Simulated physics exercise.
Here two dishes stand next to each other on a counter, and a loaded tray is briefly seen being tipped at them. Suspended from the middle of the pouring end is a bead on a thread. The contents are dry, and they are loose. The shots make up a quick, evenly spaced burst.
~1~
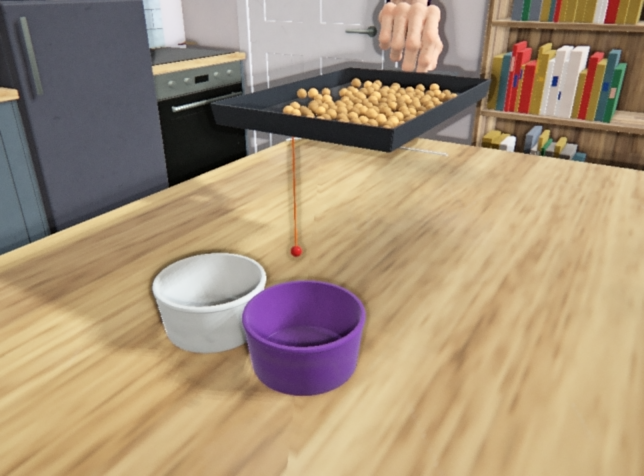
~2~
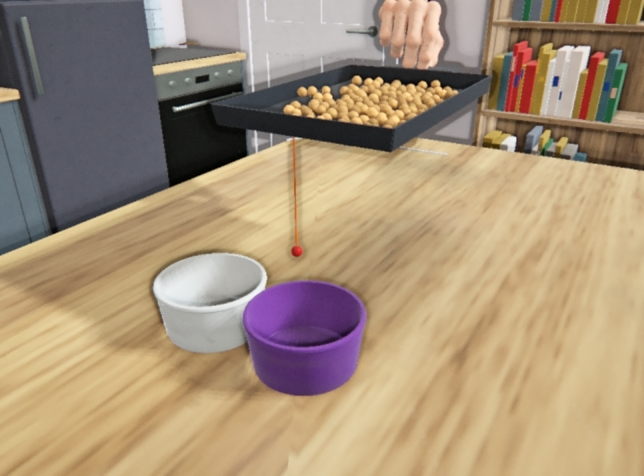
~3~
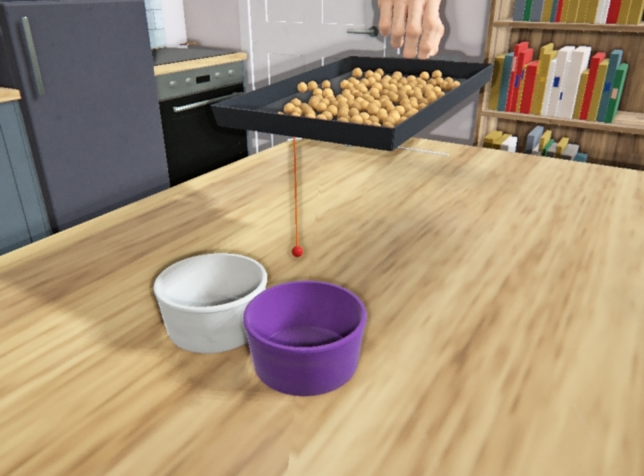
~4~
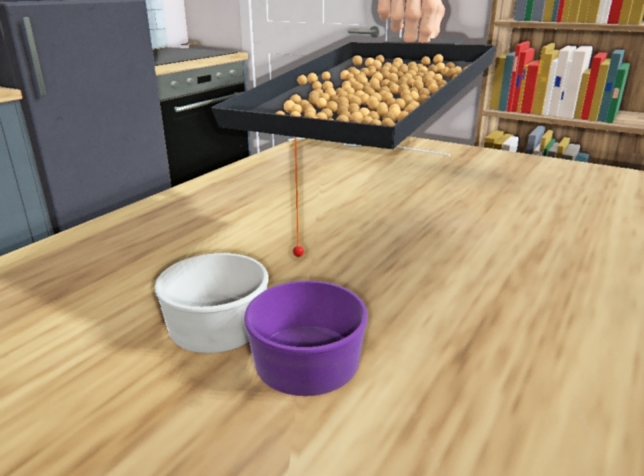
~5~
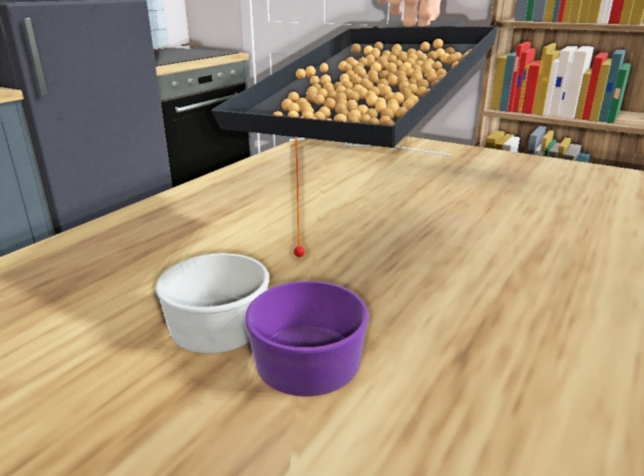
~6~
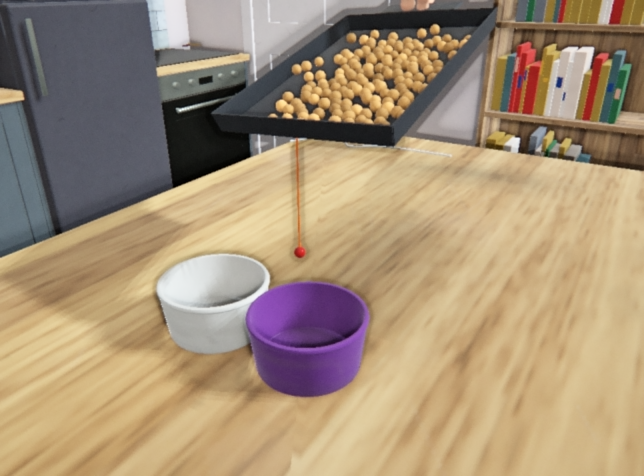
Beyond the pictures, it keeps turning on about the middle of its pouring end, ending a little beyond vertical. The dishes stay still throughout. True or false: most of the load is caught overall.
True.
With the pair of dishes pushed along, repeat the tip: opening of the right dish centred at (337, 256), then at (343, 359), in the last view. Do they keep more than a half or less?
In the first position a minority, in the second a minority.
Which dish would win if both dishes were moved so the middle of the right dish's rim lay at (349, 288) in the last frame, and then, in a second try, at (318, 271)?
In turn: The dish on the left; left.
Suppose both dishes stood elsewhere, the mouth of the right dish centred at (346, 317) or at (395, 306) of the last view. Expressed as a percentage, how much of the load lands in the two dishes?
60 and 20 in a hundred.
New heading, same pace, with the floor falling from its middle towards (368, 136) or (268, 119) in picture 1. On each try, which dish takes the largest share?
Going by the two slopes in order, it's the right-side one and then the left-side one.
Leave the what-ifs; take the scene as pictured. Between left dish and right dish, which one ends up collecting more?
Looking at the end state, it is the left-side one.
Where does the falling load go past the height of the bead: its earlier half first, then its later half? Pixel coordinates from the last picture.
For the early half I get (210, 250), and for the late half (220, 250).
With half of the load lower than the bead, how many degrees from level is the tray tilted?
Roughly 95°.
Shortly afterwards, tray tipped steeply; all but a few on the tray; only a few outside both; only a few in the air.
Next, tray tipped right over; near a quarter on the tray; only a few in the right dish; near a third in the left dish; a little outside both; near a quarter in the air.
Some moments later, tray tipped past a quarter turn; a little in the right dish; near two thirds in the left dish; near a quarter outside both.
In the end, tray tipped past a quarter turn; a little in the right dish; near two thirds in the left dish; near a quarter outside both.
